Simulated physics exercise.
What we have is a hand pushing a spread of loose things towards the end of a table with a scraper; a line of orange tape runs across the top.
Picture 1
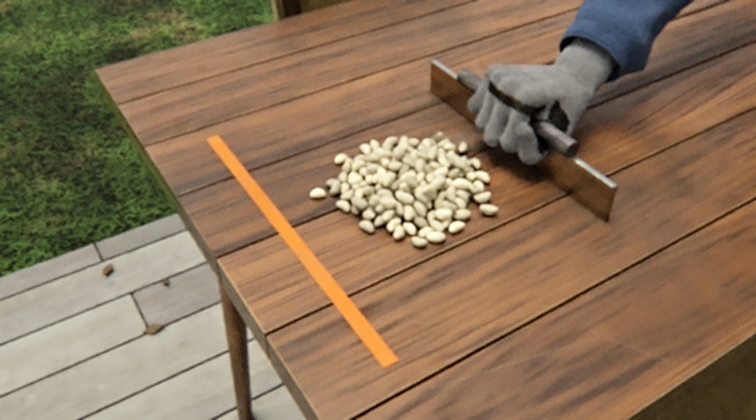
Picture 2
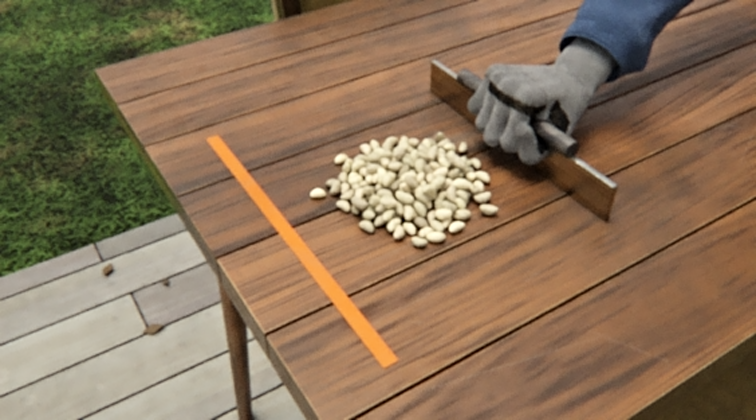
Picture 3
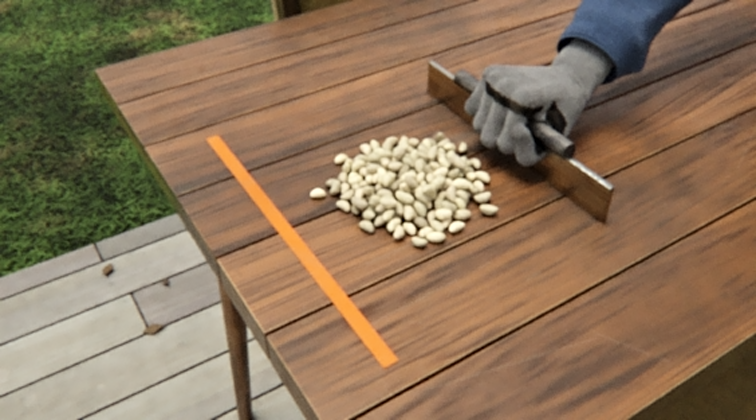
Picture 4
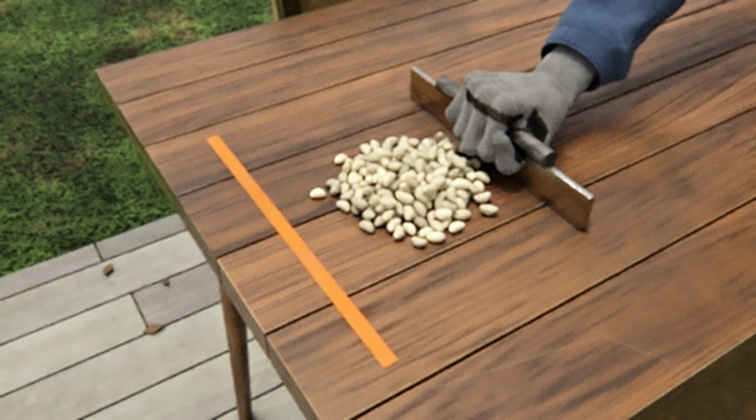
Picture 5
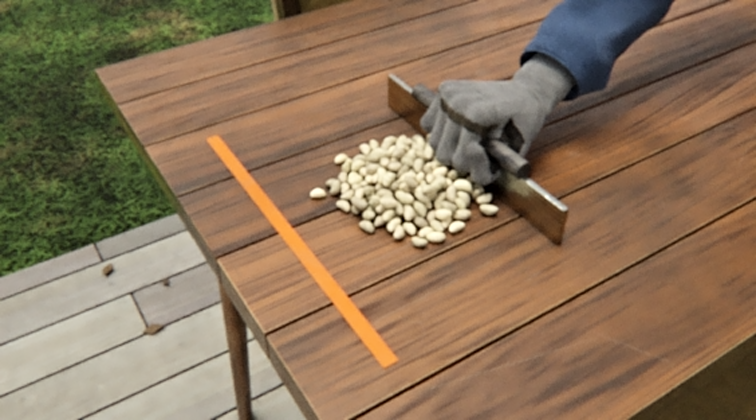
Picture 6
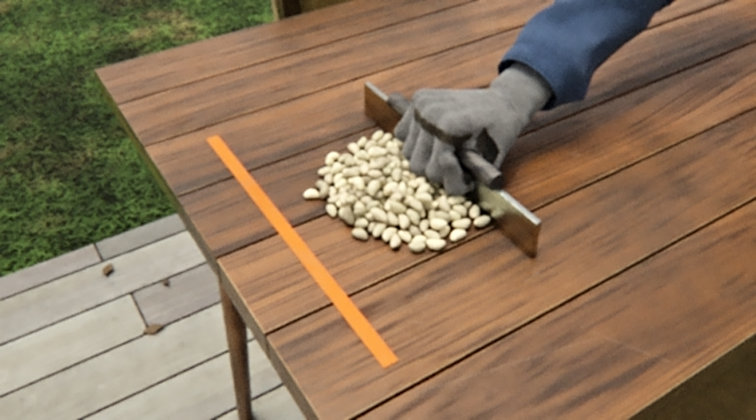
To begin with, a gloved hand holds a scraper still on a wooden table, to the right of a heap of white beans, with orange tape to their left. The hand then slides the scraper left and slightly down against the heap, and the beans shift a little toward the tape.
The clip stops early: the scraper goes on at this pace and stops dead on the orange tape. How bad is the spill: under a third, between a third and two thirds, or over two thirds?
Over the edge goes between a third and two thirds of it.
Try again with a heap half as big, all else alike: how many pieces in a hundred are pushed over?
Some 20 per cent.
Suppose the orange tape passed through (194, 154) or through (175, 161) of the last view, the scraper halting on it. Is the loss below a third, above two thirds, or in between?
The first try: Above two thirds. The second: More than two thirds.
Soon, scraper still moving, near (360, 174); heap all on the table, its front near (238, 216).
A while on, scraper stopped at the orange tape; heap about a quarter over the edge.
Towards the end, scraper stopped at the orange tape; heap about half over the edge.
Finally, scraper stopped at the orange tape; heap about half over the edge.
